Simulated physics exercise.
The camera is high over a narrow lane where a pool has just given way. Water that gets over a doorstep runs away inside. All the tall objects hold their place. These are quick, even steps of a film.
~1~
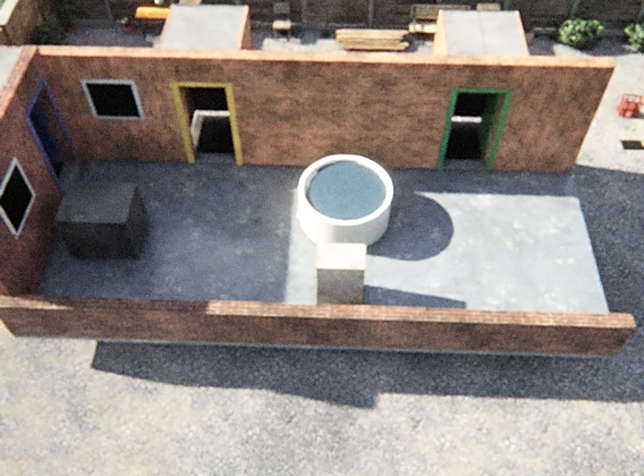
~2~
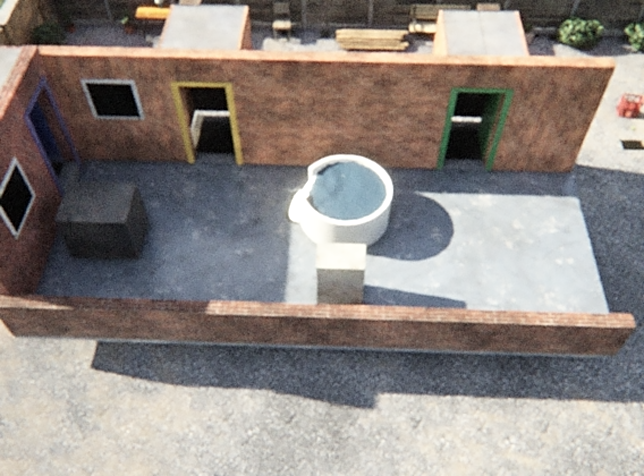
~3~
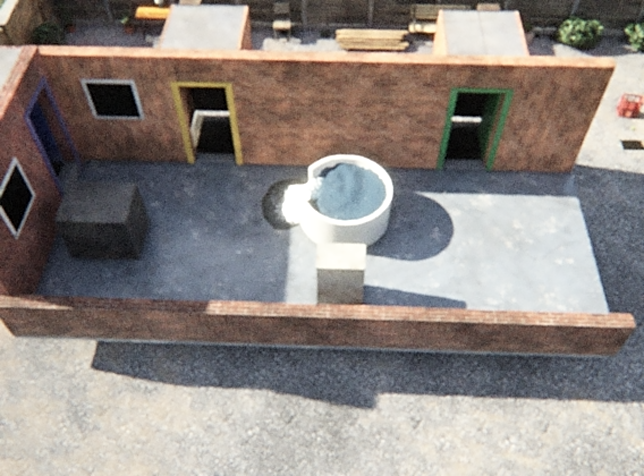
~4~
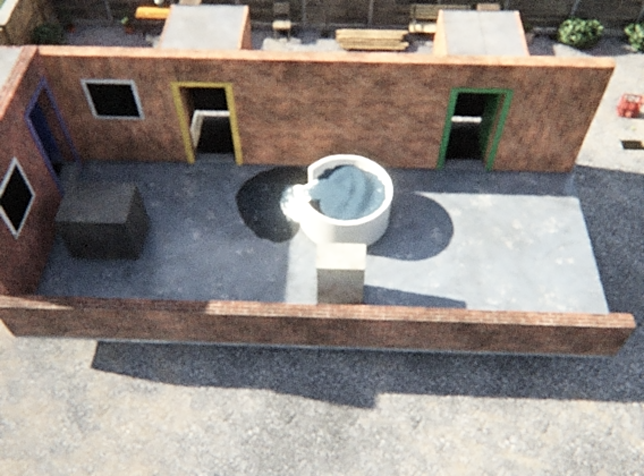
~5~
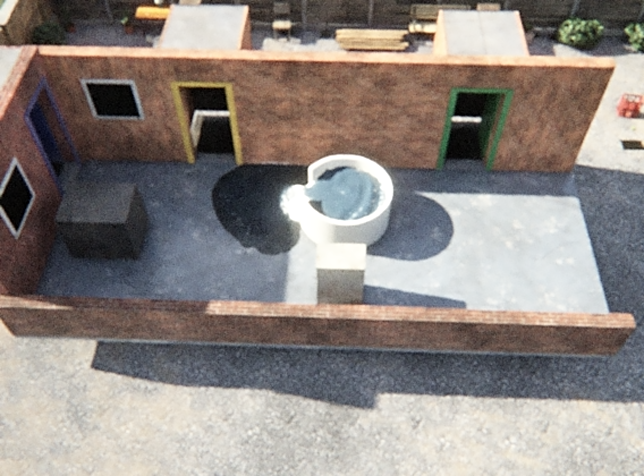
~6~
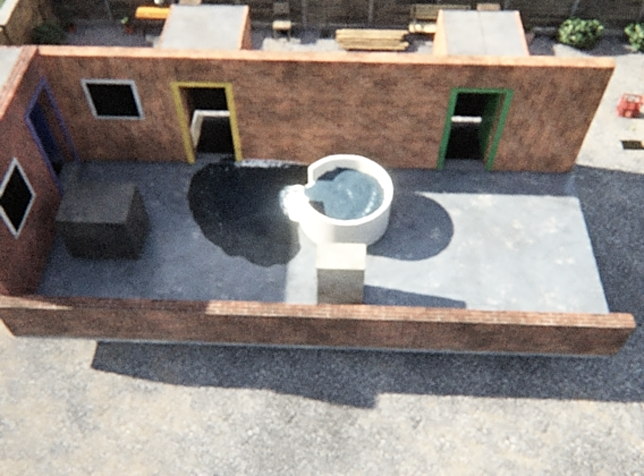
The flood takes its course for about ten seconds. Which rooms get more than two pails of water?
In the end: The green door admits no more than that; the blue door admits no more than that; the yellow door lets in a lot.
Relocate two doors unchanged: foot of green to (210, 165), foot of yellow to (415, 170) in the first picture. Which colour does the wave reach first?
First comes the one in green.
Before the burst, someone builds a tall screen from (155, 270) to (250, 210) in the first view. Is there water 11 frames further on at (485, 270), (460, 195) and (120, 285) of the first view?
In turn: Clear, no water, clear.
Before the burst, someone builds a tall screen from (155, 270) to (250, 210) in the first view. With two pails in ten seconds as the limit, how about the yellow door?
The yellow door is over.
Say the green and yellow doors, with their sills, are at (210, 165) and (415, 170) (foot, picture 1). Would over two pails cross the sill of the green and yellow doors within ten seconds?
Then: The green one goes over; the yellow one lets less in.
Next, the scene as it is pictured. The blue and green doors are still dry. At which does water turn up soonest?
I say the one in blue.
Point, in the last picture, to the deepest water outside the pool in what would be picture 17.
Around (79, 175).
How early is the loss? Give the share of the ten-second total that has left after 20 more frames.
About 60 per cent.
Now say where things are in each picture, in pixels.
Still water in the round pool at (345, 191), in the first picture.
The front is at (292, 219), out from the gap at (306, 199), in the second picture.
The front is at (267, 200), out from the gap at (306, 199), in the third picture.
Water pours out at (306, 200) and has run to (241, 195), in the fourth picture.
Water pours out at (306, 199) and has run to (218, 188), in the fifth picture.
The front is at (197, 178), out from the gap at (306, 199), in the sixth picture.
A moment on, water covers 25 % of the floor; the green door not reached, the blue door not reached, the yellow door under two buckets in.
Next, water covers 35 % of the floor; the green door not reached, the blue door wet at the sill, nothing in, the yellow door over two buckets in.
Then, water covers 40 % of the floor; the green door not reached, the blue door wet at the sill, nothing in, the yellow door over two buckets in.
Later, water covers 45 % of the floor; the green door not reached, the blue door wet at the sill, nothing in, the yellow door over two buckets in.
In the end, water covers 65 % of the floor; the green door not reached, the blue door wet at the sill, nothing in, the yellow door far over two buckets in.
